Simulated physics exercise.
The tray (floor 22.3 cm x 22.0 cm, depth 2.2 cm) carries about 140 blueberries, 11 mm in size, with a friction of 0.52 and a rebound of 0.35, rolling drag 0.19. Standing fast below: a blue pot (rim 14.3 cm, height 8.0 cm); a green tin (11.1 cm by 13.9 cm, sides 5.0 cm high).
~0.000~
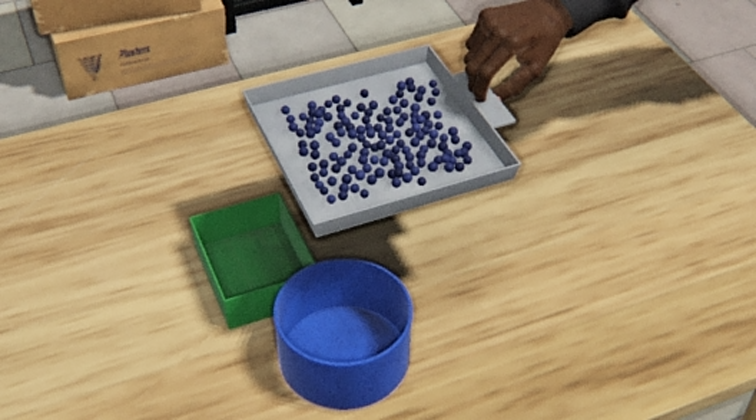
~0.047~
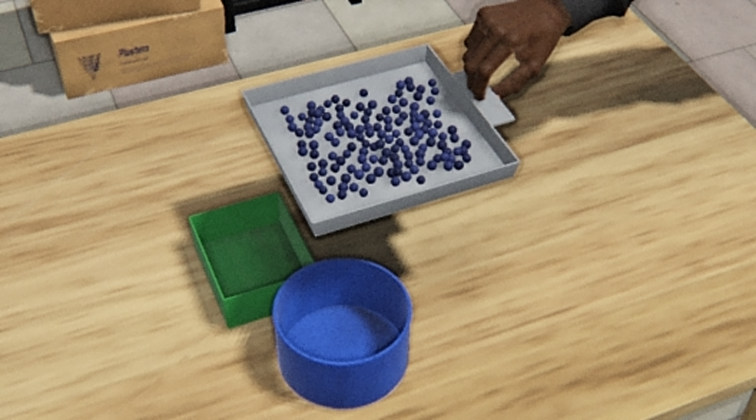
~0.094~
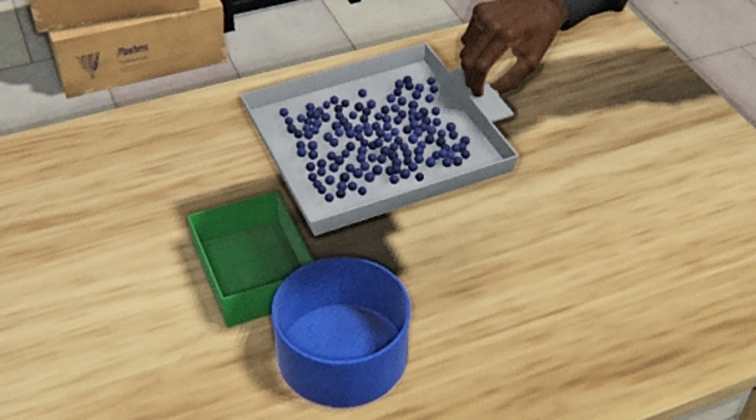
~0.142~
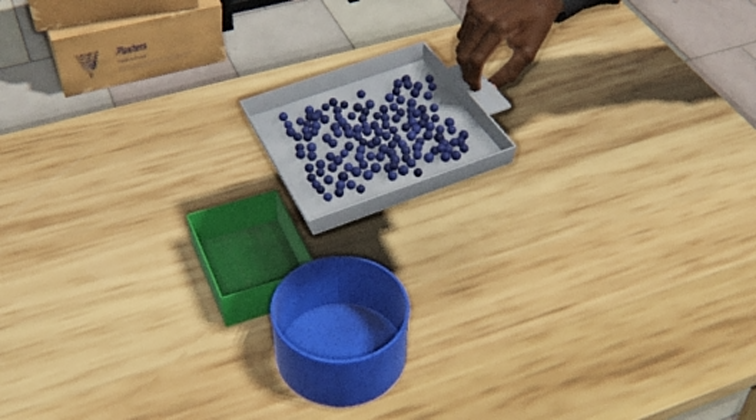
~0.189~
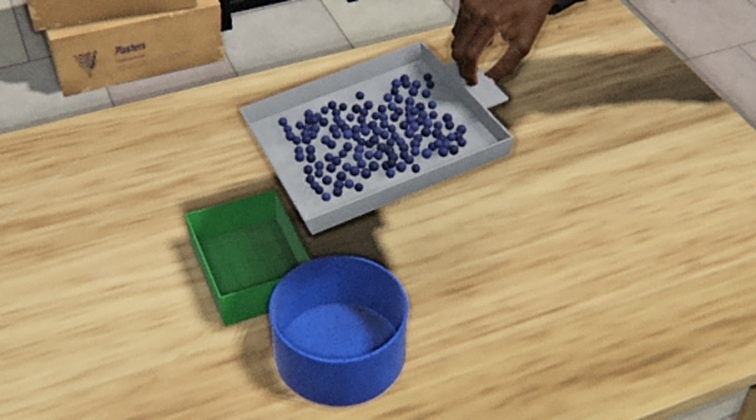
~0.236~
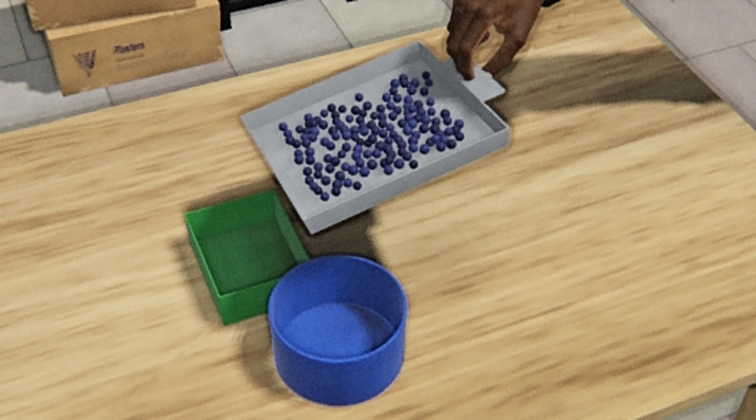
Hand gripping a grey tray of blueberries, gradually tilting and turning it slightly above a green tin and a blue pot.
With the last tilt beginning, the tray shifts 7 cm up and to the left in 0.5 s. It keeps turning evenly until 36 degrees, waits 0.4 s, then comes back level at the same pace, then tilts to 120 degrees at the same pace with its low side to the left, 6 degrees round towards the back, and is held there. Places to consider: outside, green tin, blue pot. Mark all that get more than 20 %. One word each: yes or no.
Outside: Yes. Green tin: No. Blue pot: No.
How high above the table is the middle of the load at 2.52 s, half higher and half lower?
Median: Approx. 16 centimetres.
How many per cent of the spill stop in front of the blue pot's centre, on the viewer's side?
Share of spill: Approx. 0 %.
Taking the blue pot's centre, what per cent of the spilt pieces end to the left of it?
Roughly 0 percent.
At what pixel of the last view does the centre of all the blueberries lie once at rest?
(319, 244), roughly.
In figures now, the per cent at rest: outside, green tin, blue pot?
Outside: 90; green tin: 5; blue pot: 5.
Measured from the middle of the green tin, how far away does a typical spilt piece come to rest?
Median radius: Approx. 12 cm.
After 1.11 s, tilt 27 degrees; tray 100 %; middle of all pieces on or above the table near (318, 141).
After 1.85 s, tilt 26 degrees; tray 100 %; middle of all pieces on or above the table near (279, 121).
After 2.52 s, tilt 83 degrees; tray 100 %; middle of all pieces on or above the table near (307, 144).
After 3.16 s, tilt 120 degrees; outside 90 %, green tin 5 %, blue pot 5 %; middle of all pieces on or above the table near (321, 243).
In the end, at 3.5 s, outside 90 %, green tin 5 %, blue pot 5 %, tray 0 %.
